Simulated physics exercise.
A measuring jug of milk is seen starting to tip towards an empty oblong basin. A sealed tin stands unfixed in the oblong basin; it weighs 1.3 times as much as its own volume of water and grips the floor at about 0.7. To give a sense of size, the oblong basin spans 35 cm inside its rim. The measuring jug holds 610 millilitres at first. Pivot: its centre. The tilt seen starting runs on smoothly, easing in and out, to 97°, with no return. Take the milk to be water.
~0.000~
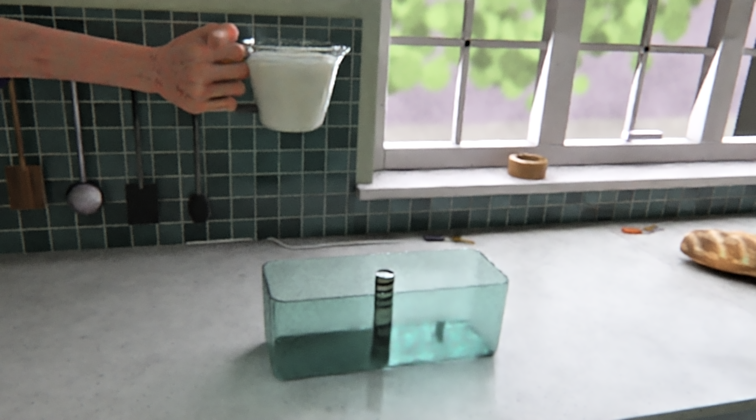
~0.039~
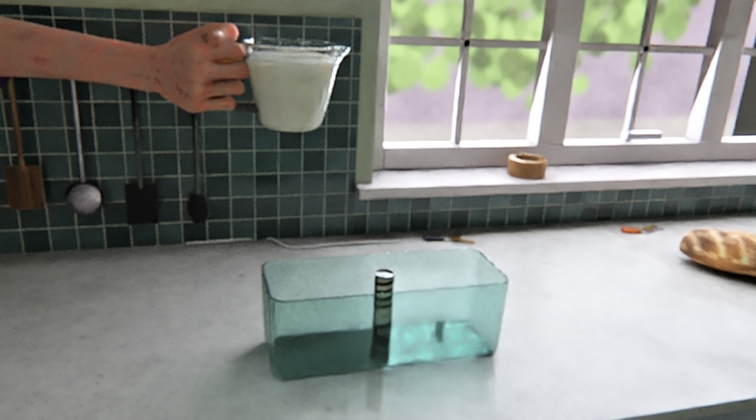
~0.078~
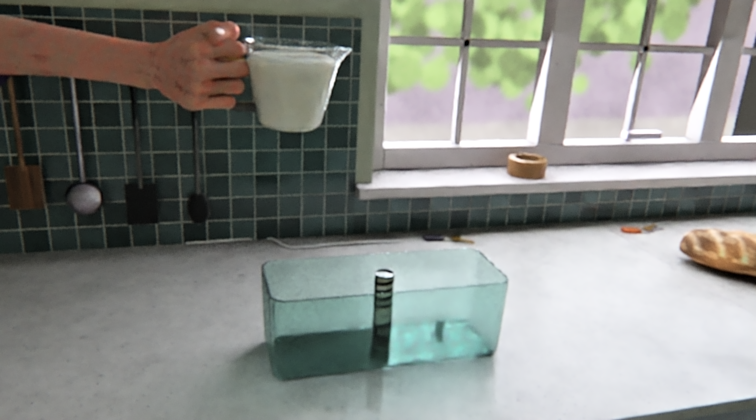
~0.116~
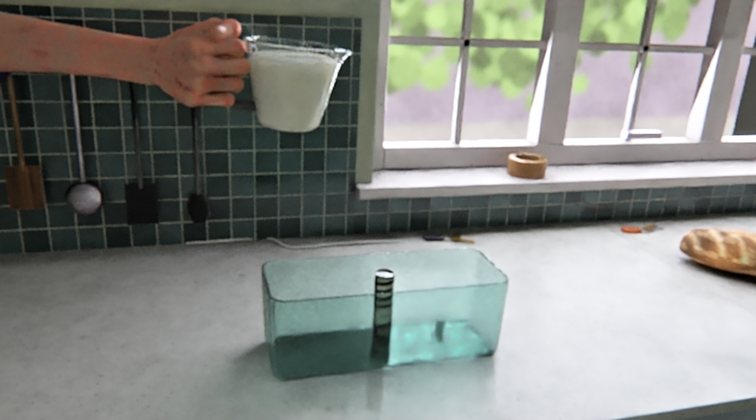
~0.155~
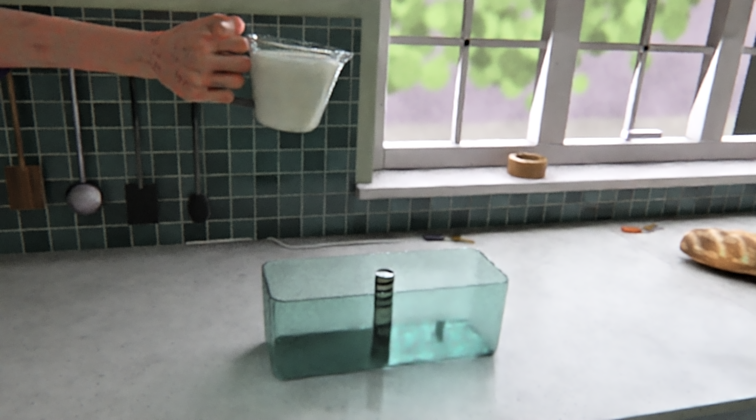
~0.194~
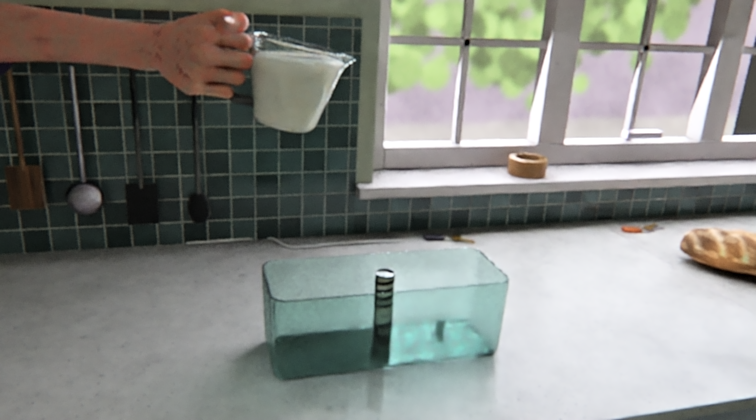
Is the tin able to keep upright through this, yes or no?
Yes, it remains upright.
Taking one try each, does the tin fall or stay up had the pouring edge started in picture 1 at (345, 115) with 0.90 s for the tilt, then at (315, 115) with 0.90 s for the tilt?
Run one: It tumbles. Run two: It does not tip.
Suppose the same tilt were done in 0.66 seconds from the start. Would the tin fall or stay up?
The tin stays balanced.
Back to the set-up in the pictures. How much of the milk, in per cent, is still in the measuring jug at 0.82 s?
Close to 14 percent of the whole amount.
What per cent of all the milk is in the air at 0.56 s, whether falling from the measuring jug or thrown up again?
32 per cent.
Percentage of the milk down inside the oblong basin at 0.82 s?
It works out near 48 per cent.
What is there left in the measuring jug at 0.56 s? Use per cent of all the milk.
Some 68 % of it is still there.
By 0.56 s the tilt is 66° and 68 per cent is still to pour; the tin stands where it began.
By 0.82 s the tilt is 95° and 15 per cent is still to pour; the tin stands where it began.
By 1.10 s the tilt is 97° and 0 per cent is still to pour; the tin stands where it began.
By 1.40 s the tilt is 97° and 0 per cent is still to pour; the tin stands where it began.
At rest the tin stands where it began.
